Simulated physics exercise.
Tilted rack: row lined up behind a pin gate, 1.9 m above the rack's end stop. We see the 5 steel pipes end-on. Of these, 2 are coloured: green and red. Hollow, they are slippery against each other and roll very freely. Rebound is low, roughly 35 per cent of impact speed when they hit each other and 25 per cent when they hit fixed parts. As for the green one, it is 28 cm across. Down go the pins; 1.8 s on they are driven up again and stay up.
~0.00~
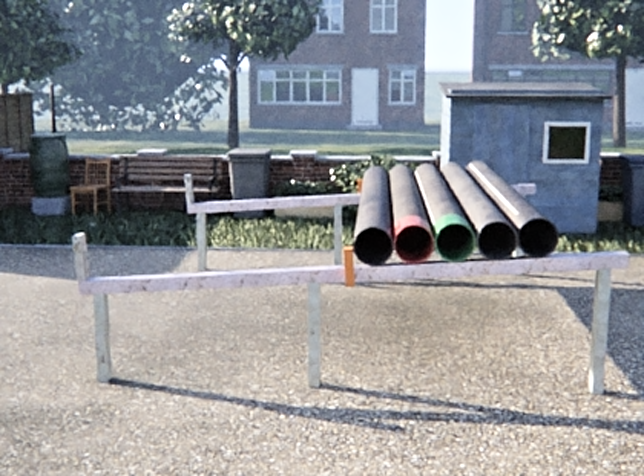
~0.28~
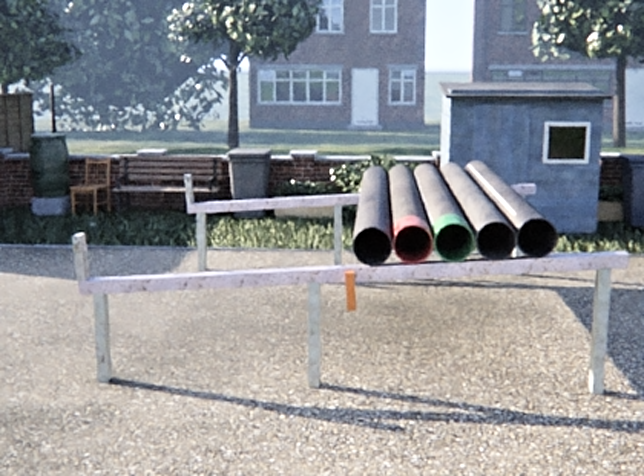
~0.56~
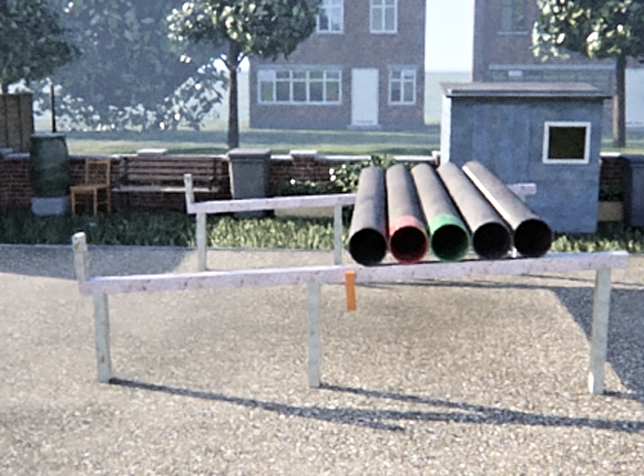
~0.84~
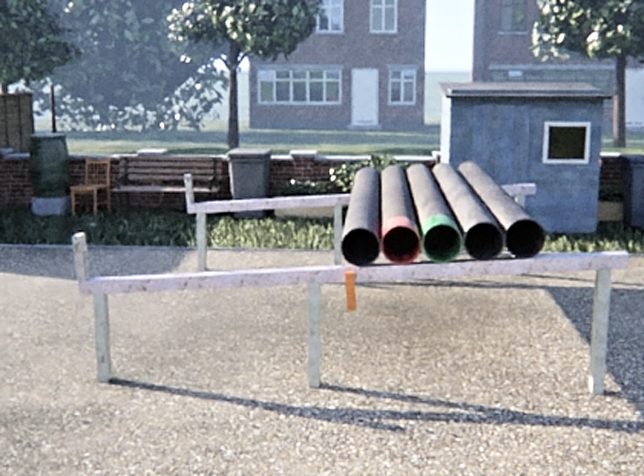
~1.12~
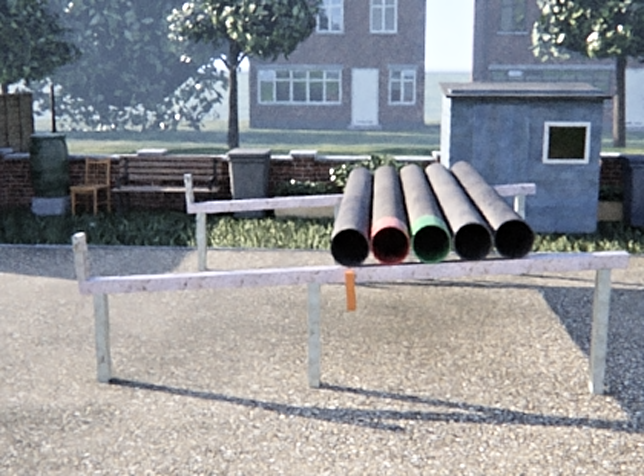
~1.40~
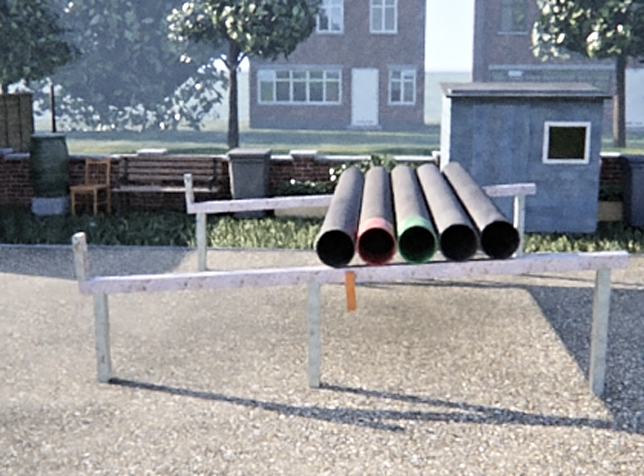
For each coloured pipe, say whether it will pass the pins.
The green pipe waits above the pins, the red gets through.
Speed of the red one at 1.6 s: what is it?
About 0.4 m/s.
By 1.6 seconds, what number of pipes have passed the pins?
1.
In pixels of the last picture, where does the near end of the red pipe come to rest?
Roughly (141, 259).
By 1.6 s, green is on the rails, 40 cm above the pins, rolling left; red is on the rails, 10 cm above the pins, rolling left; 1 below the pins.
By 1.8 s, green is on the rails, 30 cm above the pins, rolling left; red is on the rails, 5 cm above the pins, rolling left; 1 below the pins.
By 2.0 s, green is on the rails, 20 cm above the pins, rolling left; red is in the air, 10 cm below the pins, rolling left; 2 below the pins.
Finally (4.6 s), green is on the rails, 15 cm above the pins; red is on the rails, 145 cm below the pins; 2 below the pins.
